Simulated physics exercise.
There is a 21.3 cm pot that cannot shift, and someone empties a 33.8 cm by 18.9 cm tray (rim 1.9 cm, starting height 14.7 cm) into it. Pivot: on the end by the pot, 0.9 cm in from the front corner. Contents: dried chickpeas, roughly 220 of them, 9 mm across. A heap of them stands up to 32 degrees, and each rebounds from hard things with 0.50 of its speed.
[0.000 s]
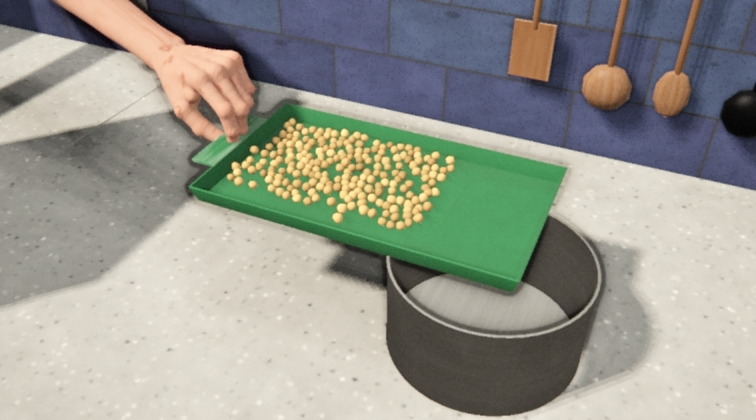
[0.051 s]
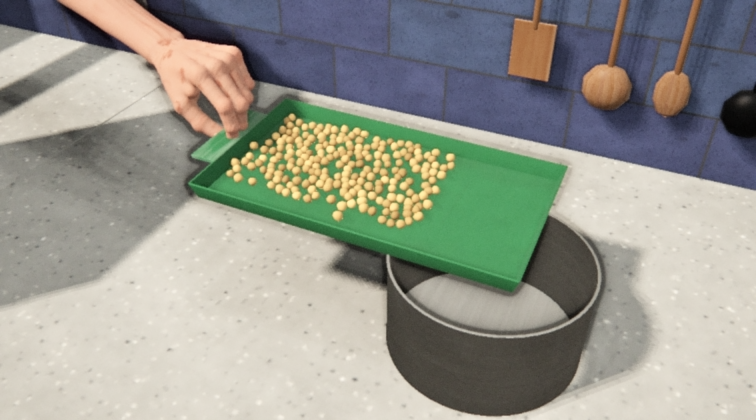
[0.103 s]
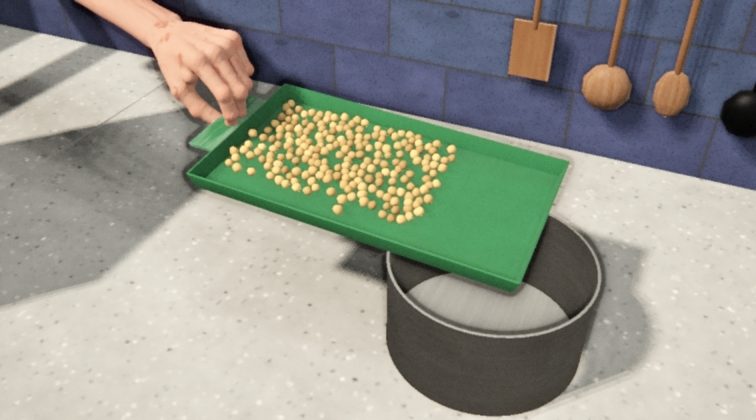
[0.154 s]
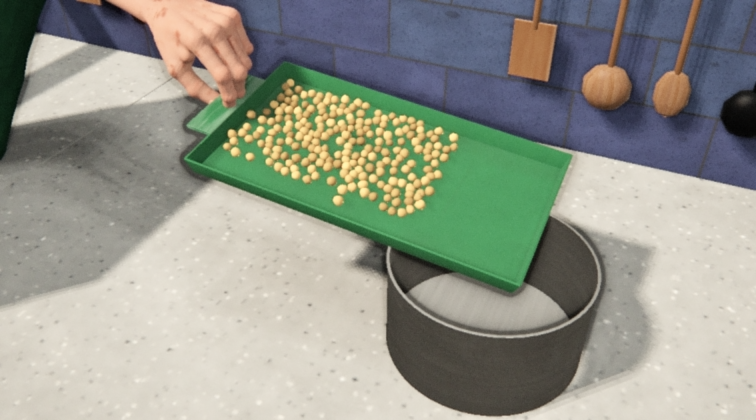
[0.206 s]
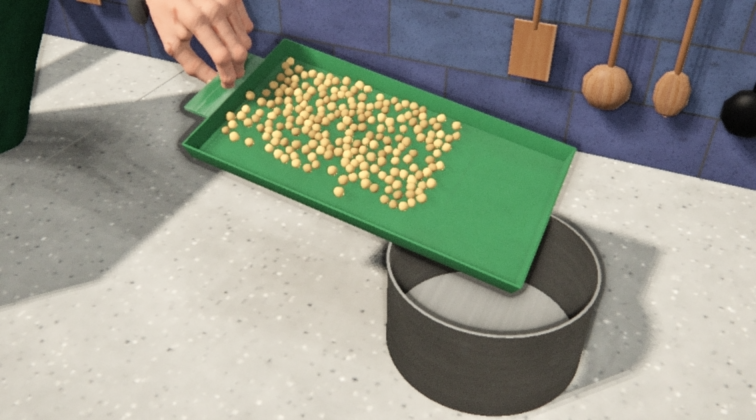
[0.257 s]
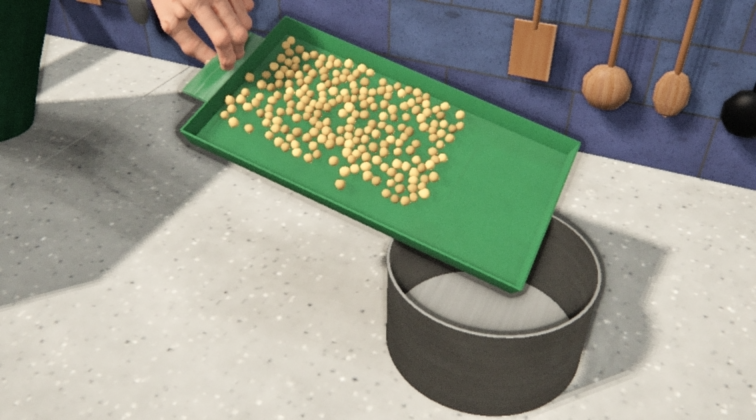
A hand lifts one end of a green tray of chickpeas, tilting it toward a dark pot.
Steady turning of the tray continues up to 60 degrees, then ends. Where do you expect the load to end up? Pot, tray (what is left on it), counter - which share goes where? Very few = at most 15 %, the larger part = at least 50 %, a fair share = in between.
Pot - very few, tray - a fair share, counter - the larger part.
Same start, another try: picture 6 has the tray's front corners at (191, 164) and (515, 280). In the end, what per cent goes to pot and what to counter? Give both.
The pot gets 0 and the counter 5.
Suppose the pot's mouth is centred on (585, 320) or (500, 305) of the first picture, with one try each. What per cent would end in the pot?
Estimates: 60 % and 65 %, in that order.
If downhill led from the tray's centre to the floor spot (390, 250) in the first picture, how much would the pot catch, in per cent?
Estimate: Some 0 per cent.
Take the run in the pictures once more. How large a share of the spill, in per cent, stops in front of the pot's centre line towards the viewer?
Roughly 100 per cent.
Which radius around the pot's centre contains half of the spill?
20 cm.
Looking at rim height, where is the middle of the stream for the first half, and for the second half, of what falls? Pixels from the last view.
(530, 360) first, (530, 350) later, roughly.
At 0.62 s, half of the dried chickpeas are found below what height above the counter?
Some 24 cm above the counter.
Then, at 0.48 s, tilt 41 degrees; the tray holds 100 %, the pot 0 %.
After 0.62 s, tilt 54 degrees; the tray holds 100 %, the pot 0 %.
Then, at 0.89 s, tilt 60 degrees; the tray holds 45 %, the pot 0 %.
At rest (1.9 s), pot 0 %, tray 35 %, counter 65 %.
